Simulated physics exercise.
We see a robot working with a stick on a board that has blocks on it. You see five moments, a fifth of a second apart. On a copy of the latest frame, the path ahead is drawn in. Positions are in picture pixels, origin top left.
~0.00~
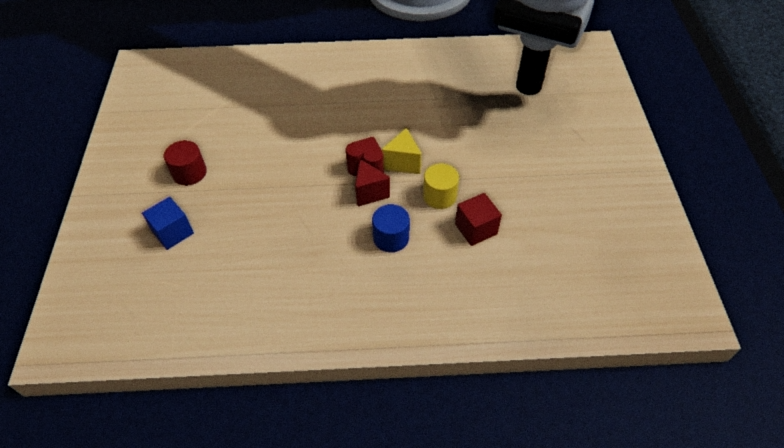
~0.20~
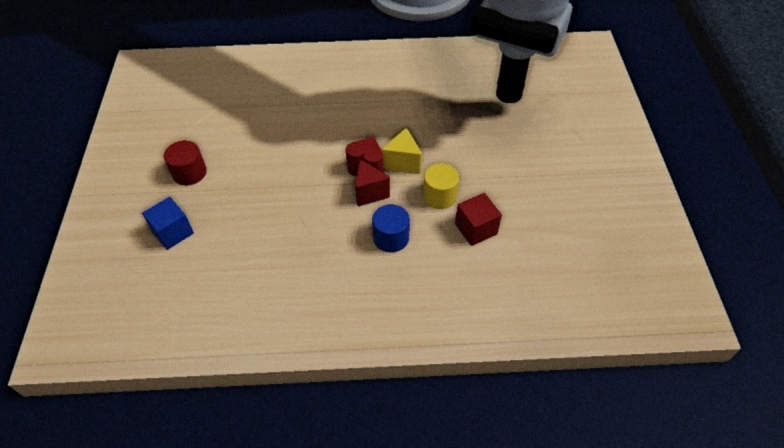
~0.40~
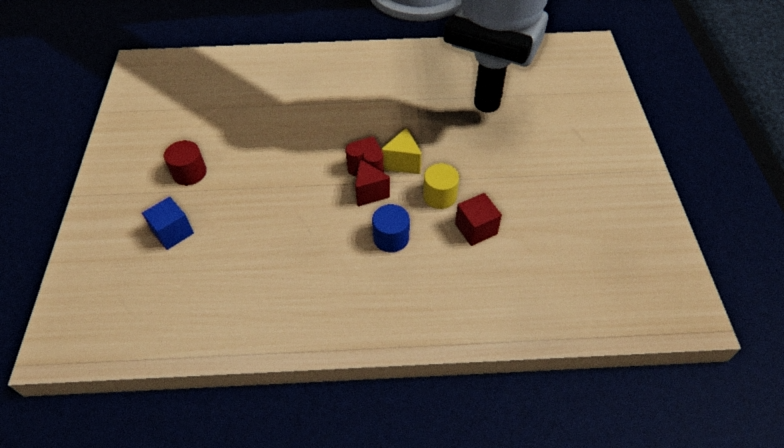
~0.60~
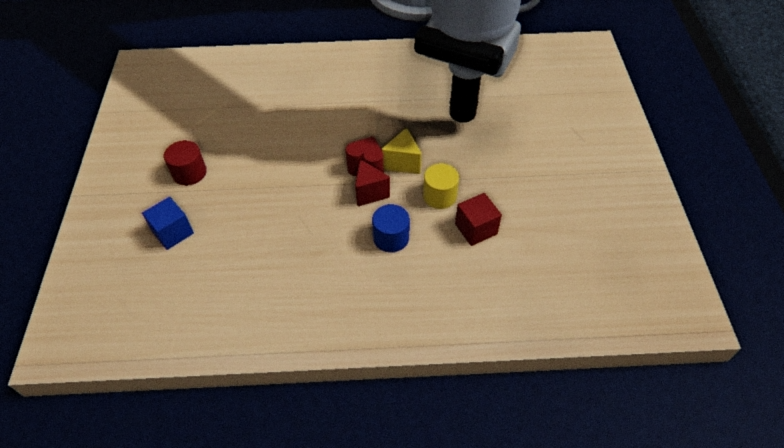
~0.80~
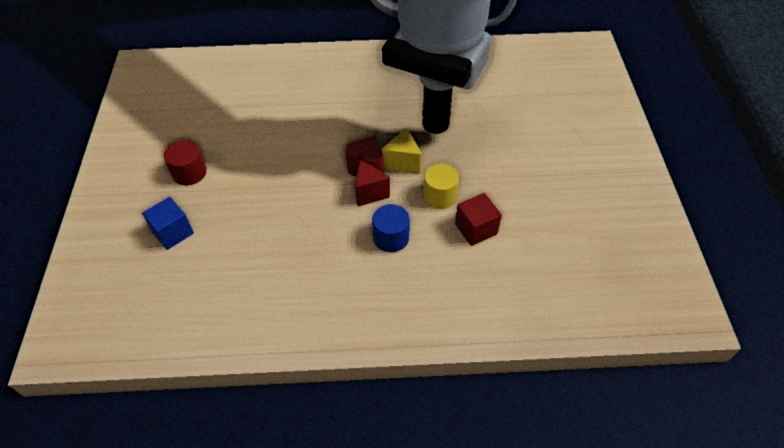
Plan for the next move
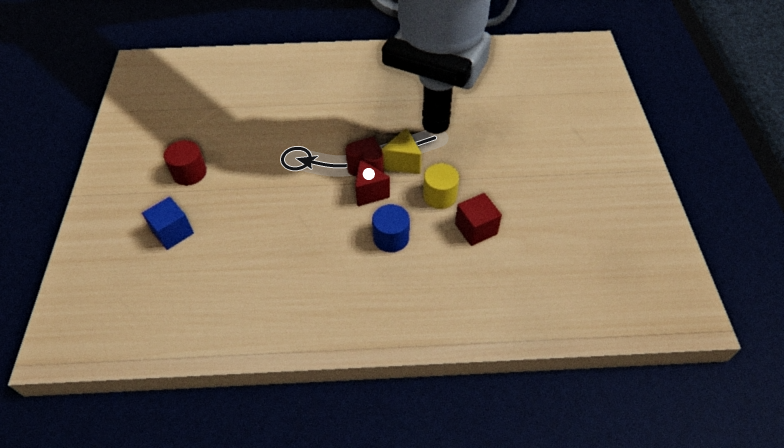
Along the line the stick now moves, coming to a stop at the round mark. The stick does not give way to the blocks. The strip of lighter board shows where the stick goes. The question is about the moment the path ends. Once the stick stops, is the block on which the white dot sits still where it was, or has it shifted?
Well, the block on which the white dot sits shifts from its place.
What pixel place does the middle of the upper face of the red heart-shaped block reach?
My best guess is (326, 167).
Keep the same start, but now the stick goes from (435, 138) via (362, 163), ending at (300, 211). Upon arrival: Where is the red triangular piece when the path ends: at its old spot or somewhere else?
It is no longer where it was.
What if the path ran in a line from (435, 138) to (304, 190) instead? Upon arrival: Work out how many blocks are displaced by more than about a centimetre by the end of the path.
The number will come to 3 or more.
The drawn path runs from (435, 138) via (391, 153) and (344, 166), ending at (296, 158); the dot is on the red triangular piece.
On the path given first. One third of the way, stick (390, 141); red heart-shaped block (363, 151), turned 15° clockwise; yellow triangular piece (391, 153), turned 50° anticlockwise.
Two thirds of the way, stick (342, 153); red heart-shaped block (331, 166), turned 45° anticlockwise; red triangular piece (359, 182), turned 40° anticlockwise; yellow triangular piece (379, 158), turned 85° anticlockwise.
At the end, stick (294, 146); red heart-shaped block (326, 167), turned 65° anticlockwise; red triangular piece (359, 182), turned 40° anticlockwise; yellow triangular piece (379, 158), turned 85° anticlockwise; yellow disc not moved.
